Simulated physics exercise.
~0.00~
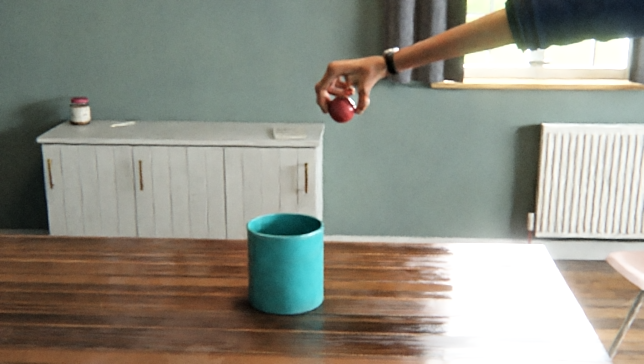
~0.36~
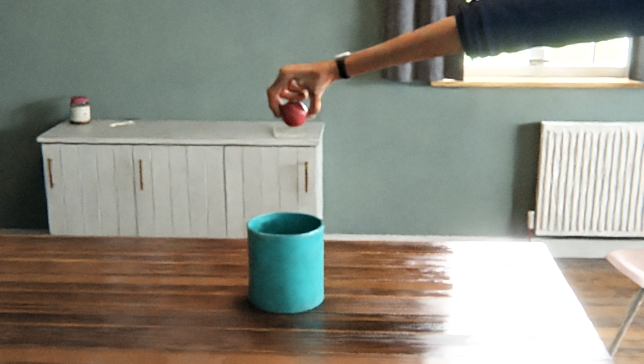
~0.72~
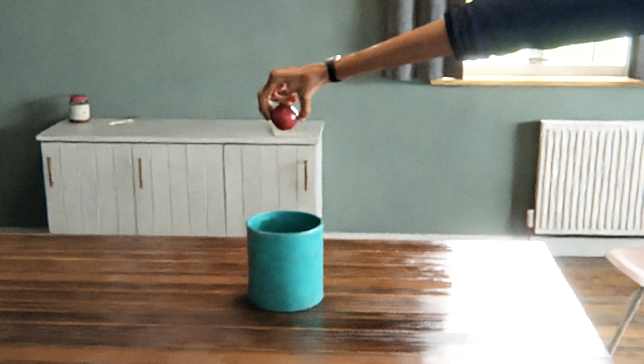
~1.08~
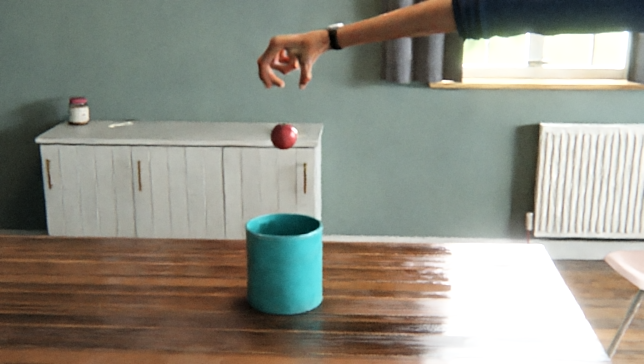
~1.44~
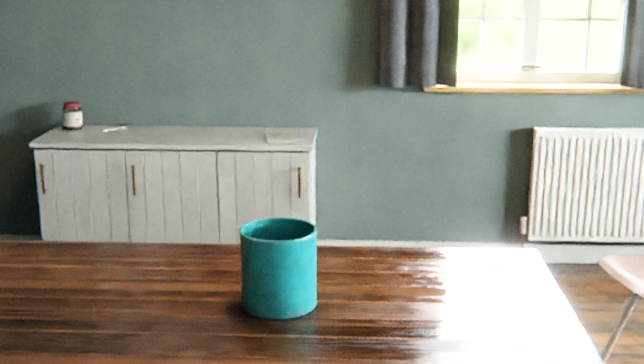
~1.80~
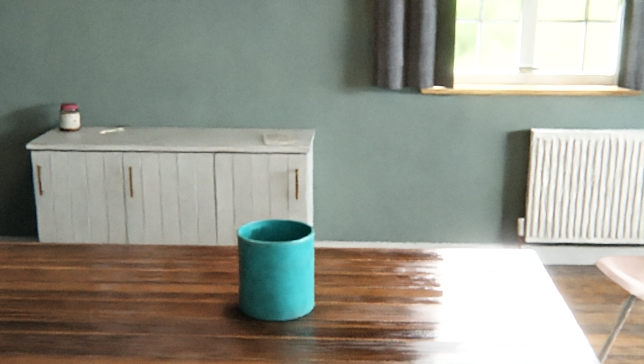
A hand held a small red tomato above a teal container on a wooden table, shifted it left and let go, and the tomato fell toward the opening and dropped inside, leaving only the container in view with the hand gone.
